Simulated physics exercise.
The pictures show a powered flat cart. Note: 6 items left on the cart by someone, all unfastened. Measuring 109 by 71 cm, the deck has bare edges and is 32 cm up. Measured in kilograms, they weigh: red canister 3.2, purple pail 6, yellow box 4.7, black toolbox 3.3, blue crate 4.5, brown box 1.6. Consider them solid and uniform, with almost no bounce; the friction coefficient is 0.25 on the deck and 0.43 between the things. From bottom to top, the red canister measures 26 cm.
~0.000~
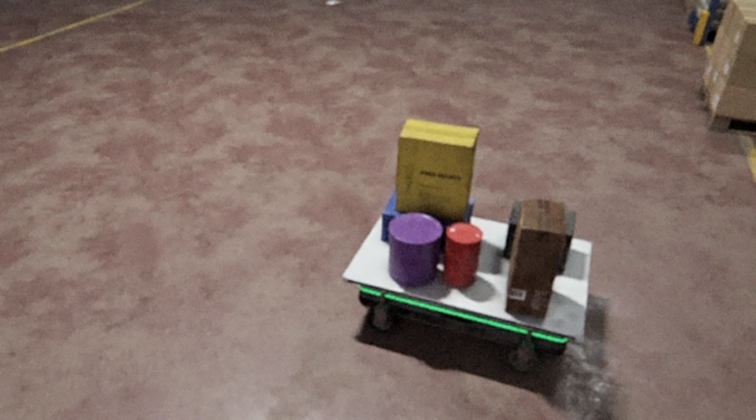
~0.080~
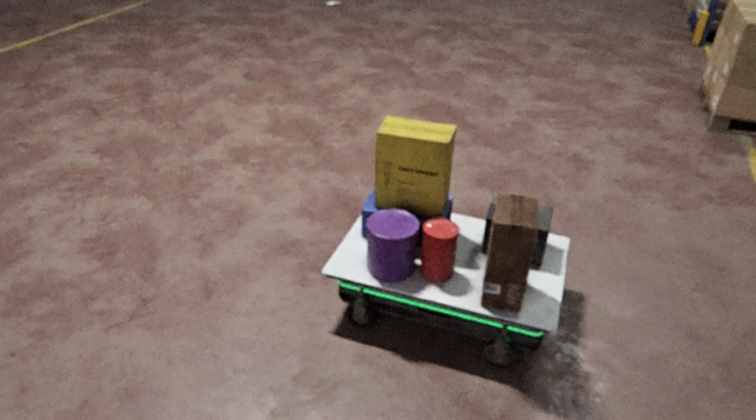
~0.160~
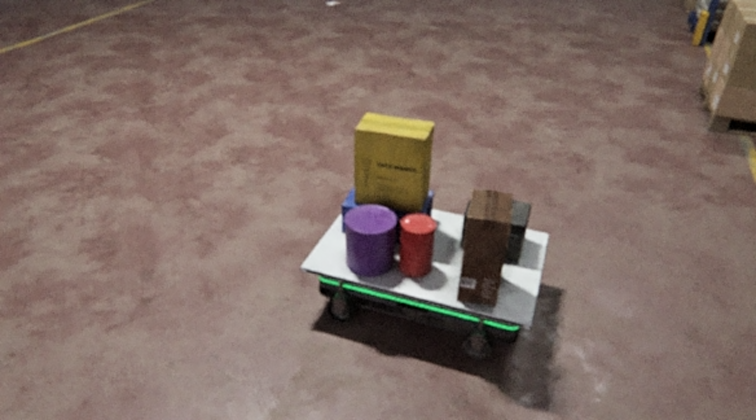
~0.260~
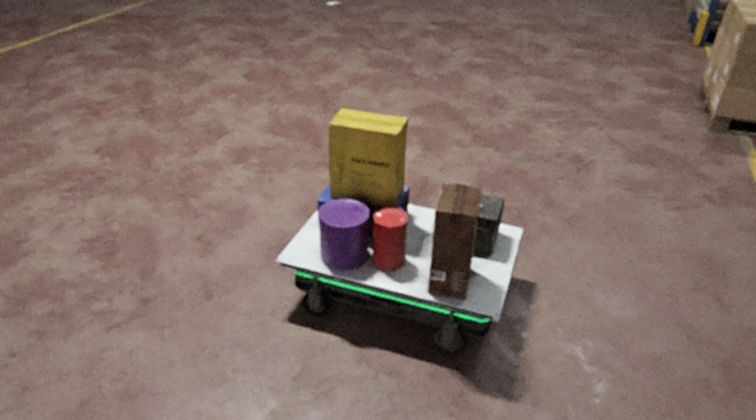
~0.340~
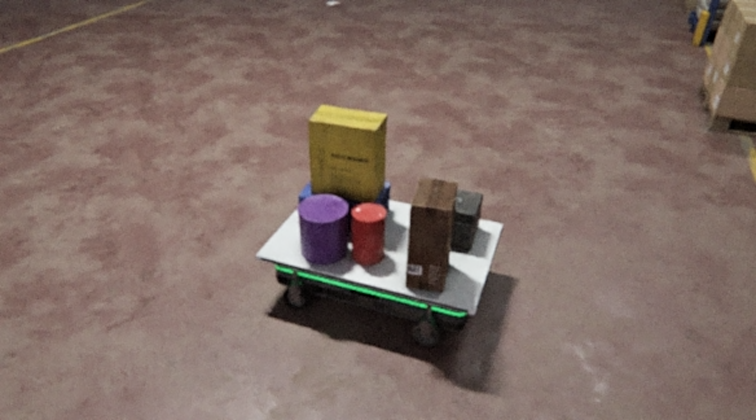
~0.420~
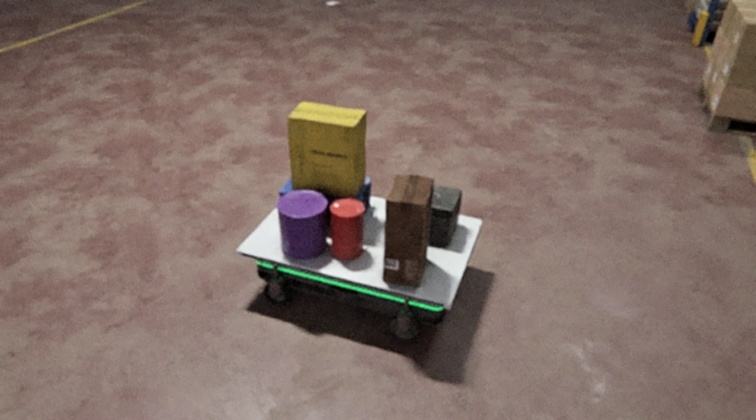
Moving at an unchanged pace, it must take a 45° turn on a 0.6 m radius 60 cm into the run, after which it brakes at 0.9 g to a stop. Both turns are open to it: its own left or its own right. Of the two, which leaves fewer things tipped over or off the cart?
Left.
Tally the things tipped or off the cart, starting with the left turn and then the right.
Turning left 3, turning right 5.
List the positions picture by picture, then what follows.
In the first picture, cart 0 cm along; red canister (462, 255); purple pail (414, 250).
In the second picture, cart 11 cm along; brown box (509, 253).
In the third picture, cart 22 cm along; yellow box (393, 164).
In the fourth picture, cart 36 cm along; brown box (455, 241).
In the fifth picture, cart 48 cm along; yellow box (348, 155).
In the sixth picture, cart 59 cm along; red canister (347, 229); purple pail (303, 225).
Turning left. Around 0.82 s, cart 115 cm along, turned 37°; yellow box and blue crate now off the cart; purple pail shifted 36 cm near (198, 222); red canister shifted 21 cm near (243, 227).
Around 1.22 s, cart 148 cm along, turned 45°, stopped; purple pail shifted 44 cm near (89, 249); red canister shifted 30 cm near (139, 252); black toolbox shifted 23 cm.
Finally (2.3 s), off the cart, purple pail, yellow box and blue crate; not toppled but over 10 cm from the start, red canister, black toolbox and brown box. In the last view, red canister near (108, 260), purple pail near (5, 326).
Turning right instead, red canister, purple pail, yellow box, blue crate and brown box tipped over or off the cart, 5 of 6 in all.
